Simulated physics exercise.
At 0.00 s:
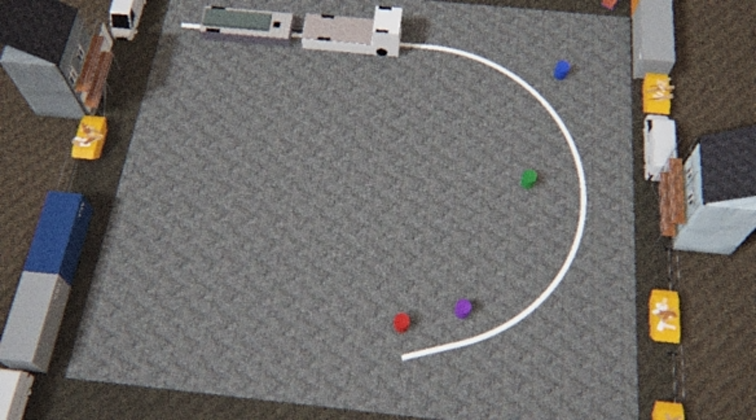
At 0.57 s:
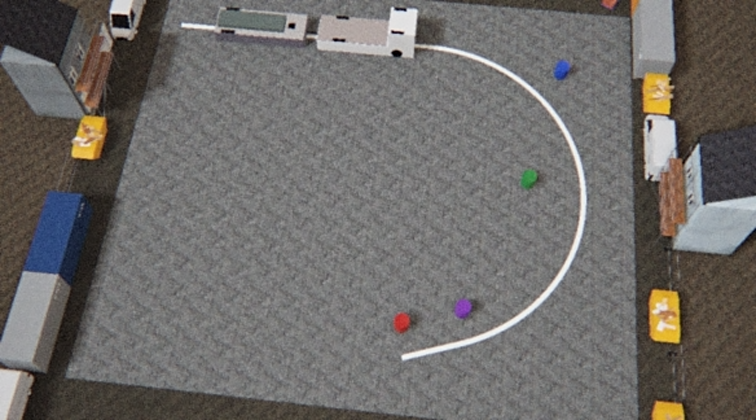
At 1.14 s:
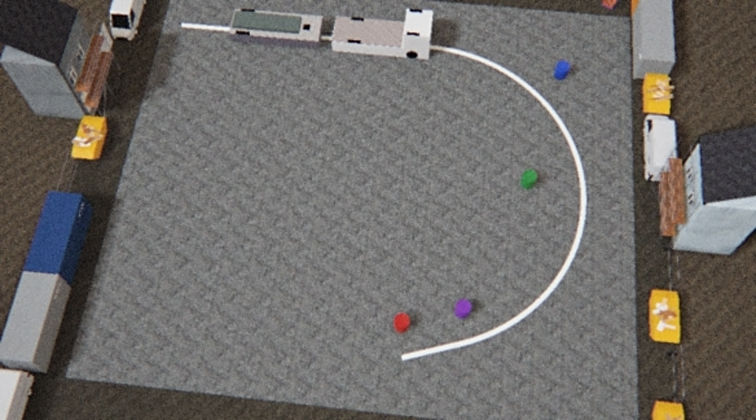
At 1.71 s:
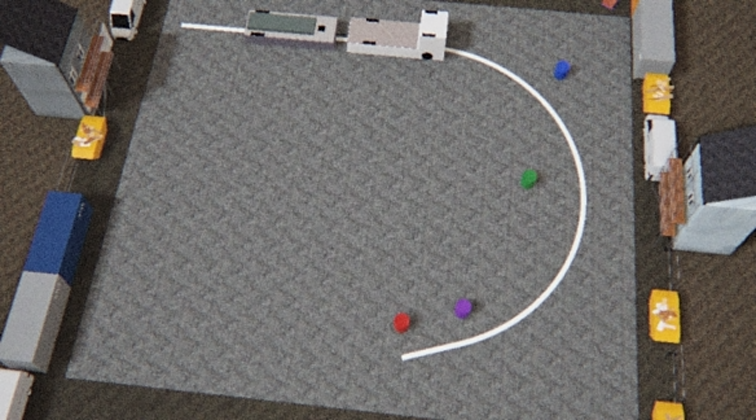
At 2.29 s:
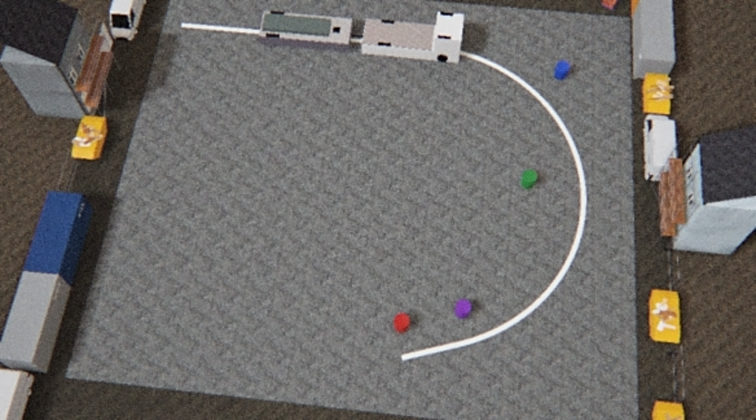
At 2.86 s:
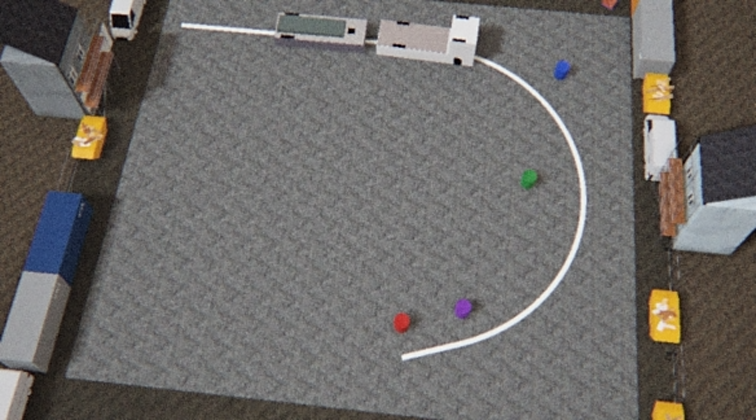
A white lorry towing one trailer with a dark greenish top creeps rightward along a white painted line near the top of a grey paved yard, seen from overhead. The line curves down the right side past blue, green, purple and red drums, with houses, containers and yellow vehicles along the edges. The lorry rolls straight, then its cab begins turning very slightly downward, while the drums stay still.
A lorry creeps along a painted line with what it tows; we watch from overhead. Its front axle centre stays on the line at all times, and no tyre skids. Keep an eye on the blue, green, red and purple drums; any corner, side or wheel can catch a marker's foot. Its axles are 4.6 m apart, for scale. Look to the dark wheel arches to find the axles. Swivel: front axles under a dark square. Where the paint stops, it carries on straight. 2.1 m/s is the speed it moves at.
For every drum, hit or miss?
Blue is going to come through fine, green is going to come through fine, red is going to get contacted, purple is going to get contacted.
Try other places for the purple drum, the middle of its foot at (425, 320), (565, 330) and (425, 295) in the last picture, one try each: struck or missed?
First hit, second missed, third clear.
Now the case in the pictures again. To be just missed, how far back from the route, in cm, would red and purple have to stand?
For red it's 40, and for purple it's 120.
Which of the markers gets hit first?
Purple.
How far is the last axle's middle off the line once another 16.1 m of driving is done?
Roughly 130 centimetres from the line.
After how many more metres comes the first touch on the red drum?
After roughly 44.5 metres.
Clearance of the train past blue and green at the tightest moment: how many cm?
Blue keeps 60 to spare, while green keeps 30.
After 6.0 s, the last axle is at (369, 33) of the last picture, 5 cm off the line; blue has been passed with 60 cm to spare.
After 17.3 s, the last axle is at (559, 177) of the last picture, 200 cm off the line; green has been passed with 30 cm to spare.
After 18.3 s, the last axle is at (558, 199) of the last picture, 200 cm off the line; the lorry has hit purple.
After 24.1 s, the last axle is at (471, 311) of the last picture, 165 cm off the line; the trailer has hit red.
After 27.6 s, the last axle is at (370, 353) of the last picture, 50 cm off the line; 2 of 4 struck in all.
